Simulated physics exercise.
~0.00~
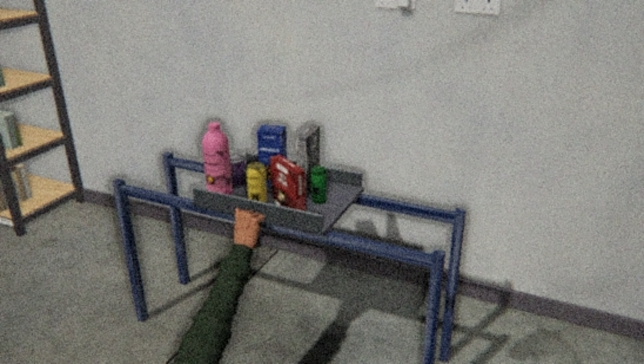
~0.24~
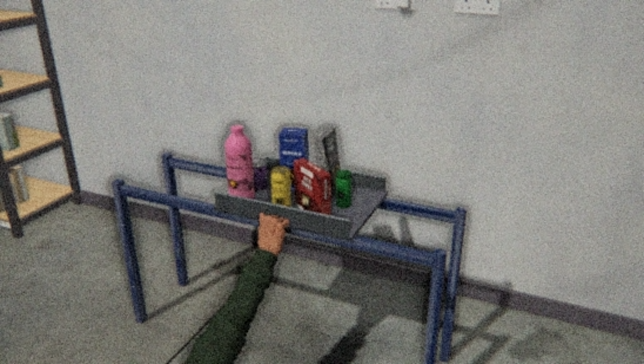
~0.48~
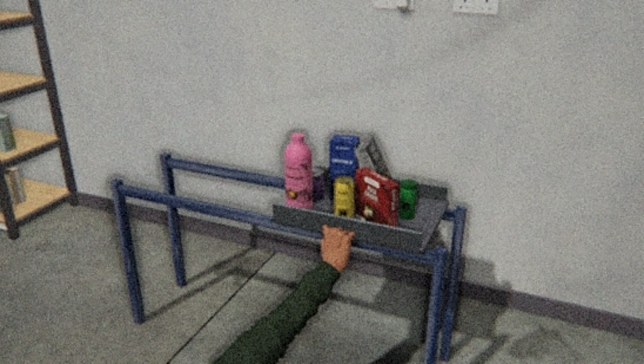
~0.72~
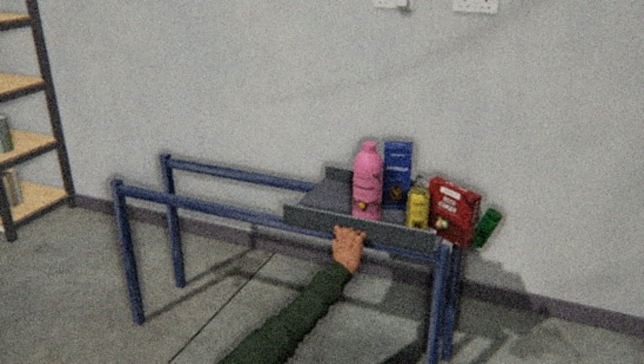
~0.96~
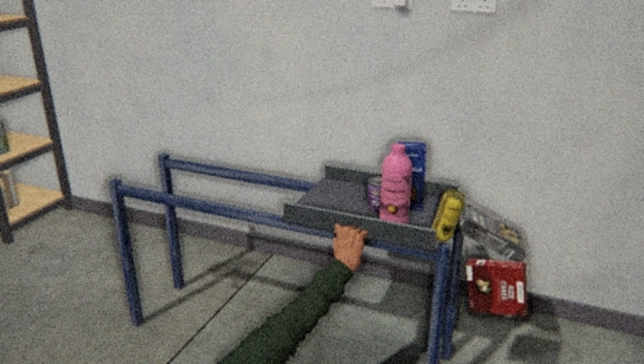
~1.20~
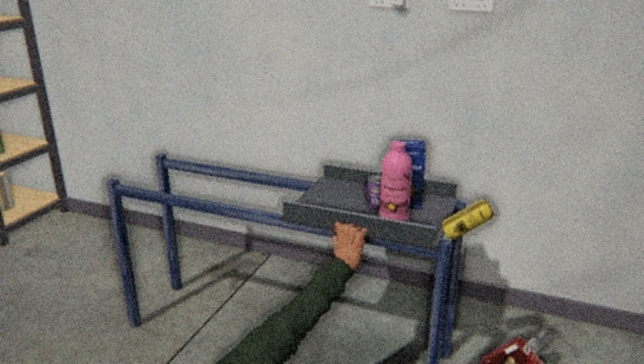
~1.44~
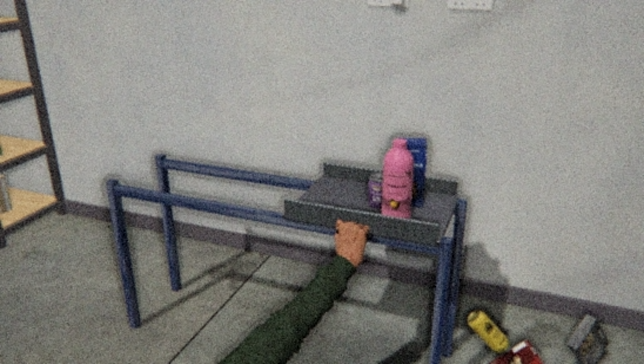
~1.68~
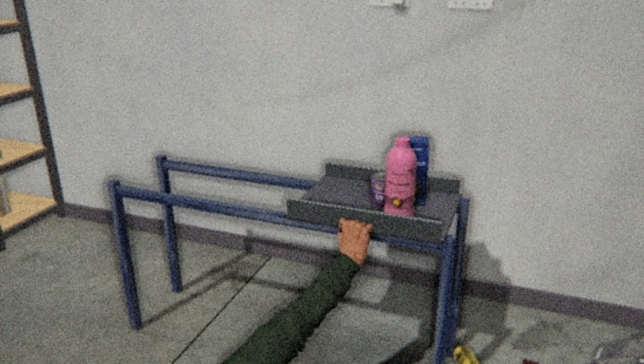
In a plain room with a pale wall and wooden shelving at the left, seen from slightly above, a green-sleeved arm grips a grey tray resting on a blue metal frame. The tray holds a pink bottle, a blue carton, a yellow can, a red packet, a grey packet, a green shaker and a small purple tin. The hand pushes the tray right, faster and faster, and the grey packet leans over. The tray stops at the right end, and the green shaker, red packet and grey packet spill off, followed by the yellow can. The pink bottle, blue carton and purple tin remain standing on the tray.
